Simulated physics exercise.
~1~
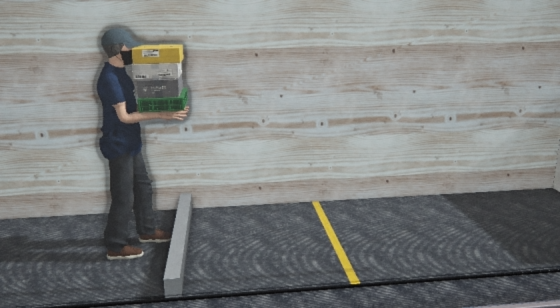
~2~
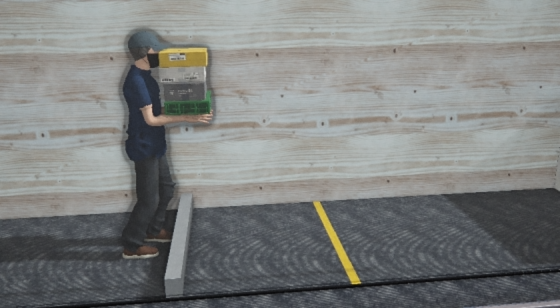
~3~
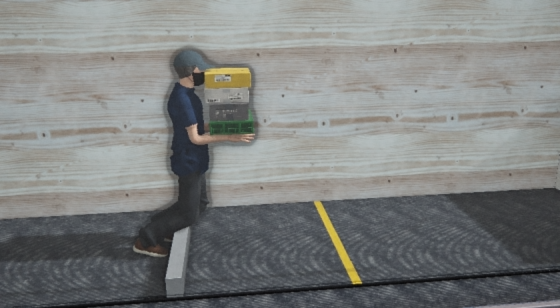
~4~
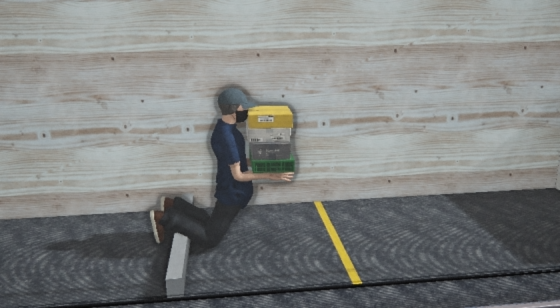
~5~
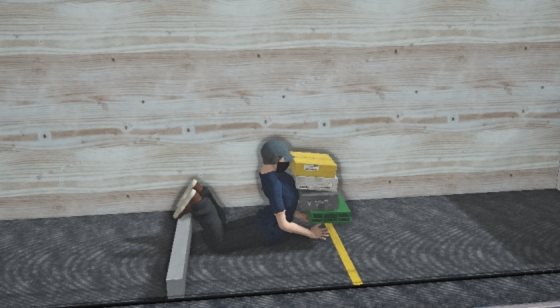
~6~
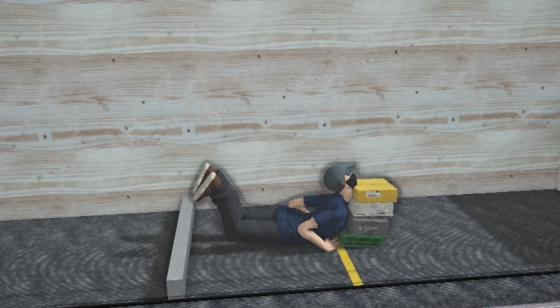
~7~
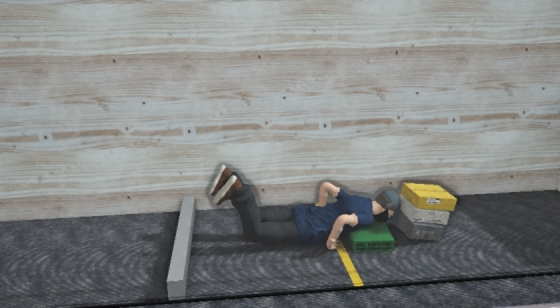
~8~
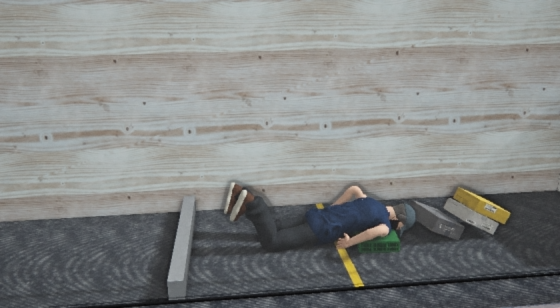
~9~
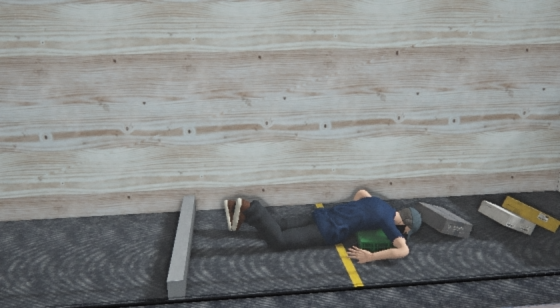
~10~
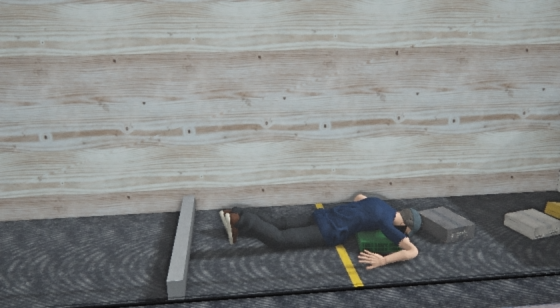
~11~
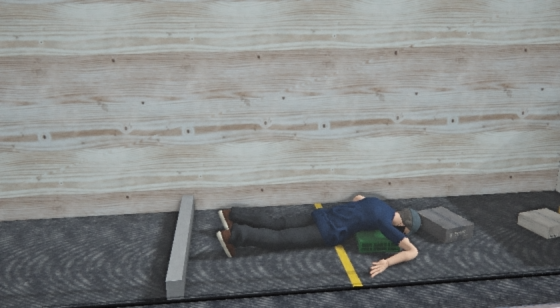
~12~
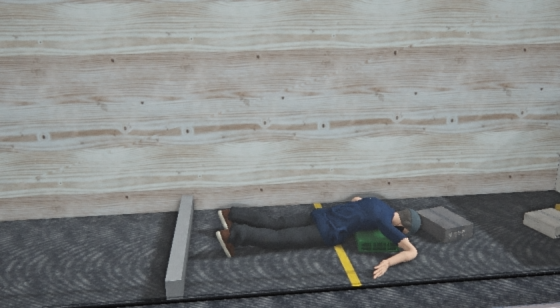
A masked person in a grey cap, navy shirt and dark trousers carries a stack of yellow, white, grey and green boxes on both forearms, seen from the side and slightly above against a pale wood-plank wall. The dark floor has a low grey rail at left and a yellow line near the middle. The person slides right, tips over the rail and drops limply forward, landing face down. The stack breaks apart, the upper boxes tumbling right. The yellow one leaves view, while the person lies still, head and green crate beyond the line.
